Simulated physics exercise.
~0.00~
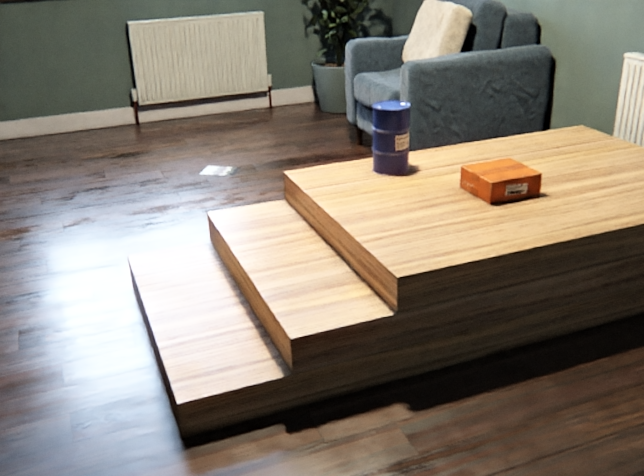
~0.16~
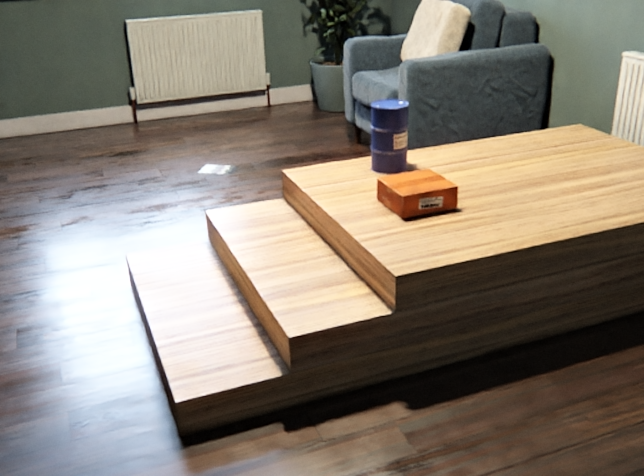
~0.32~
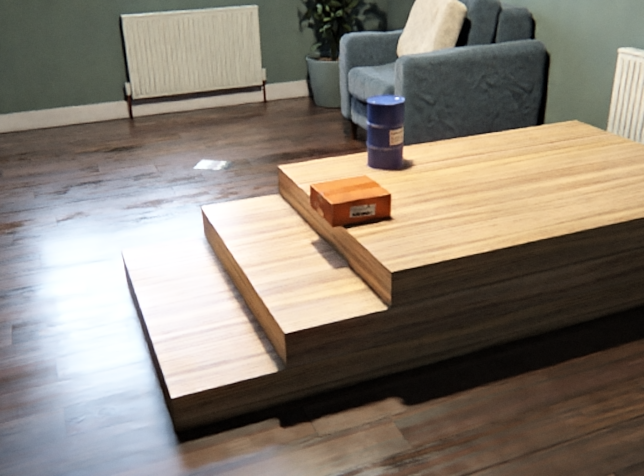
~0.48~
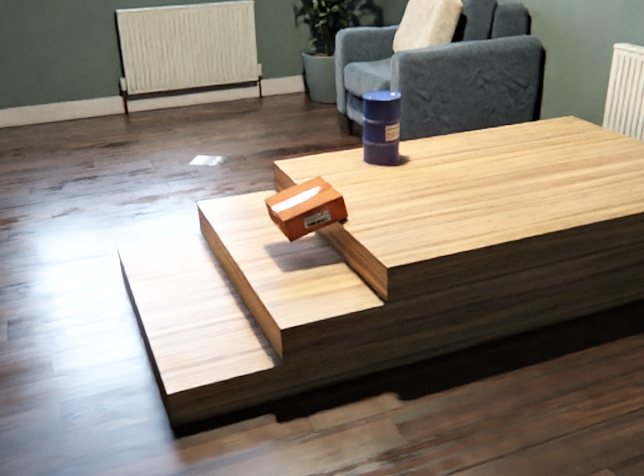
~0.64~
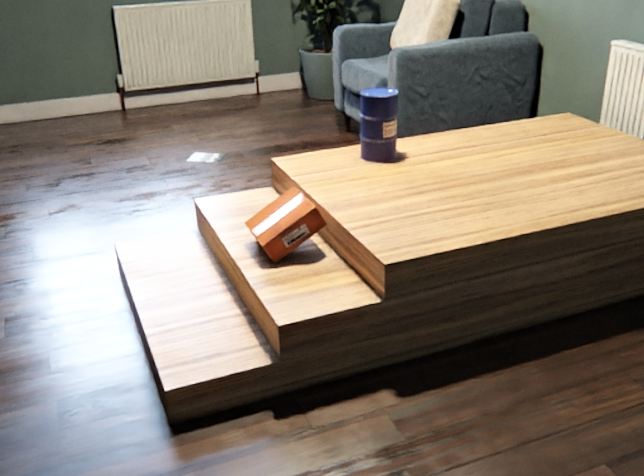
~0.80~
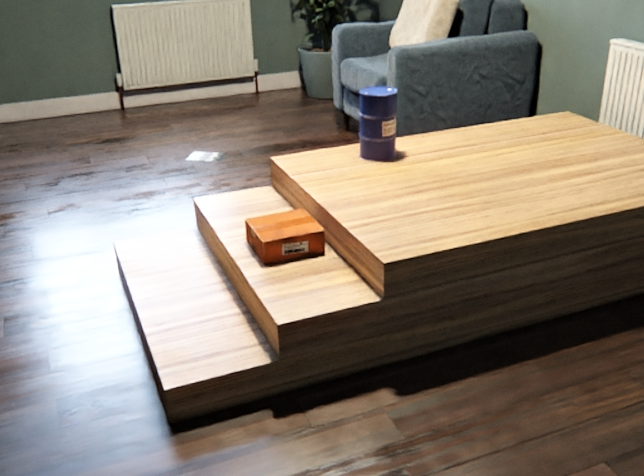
Orange box sliding left across a wooden platform past a blue canister, tipping over the edge and settling on the step below.
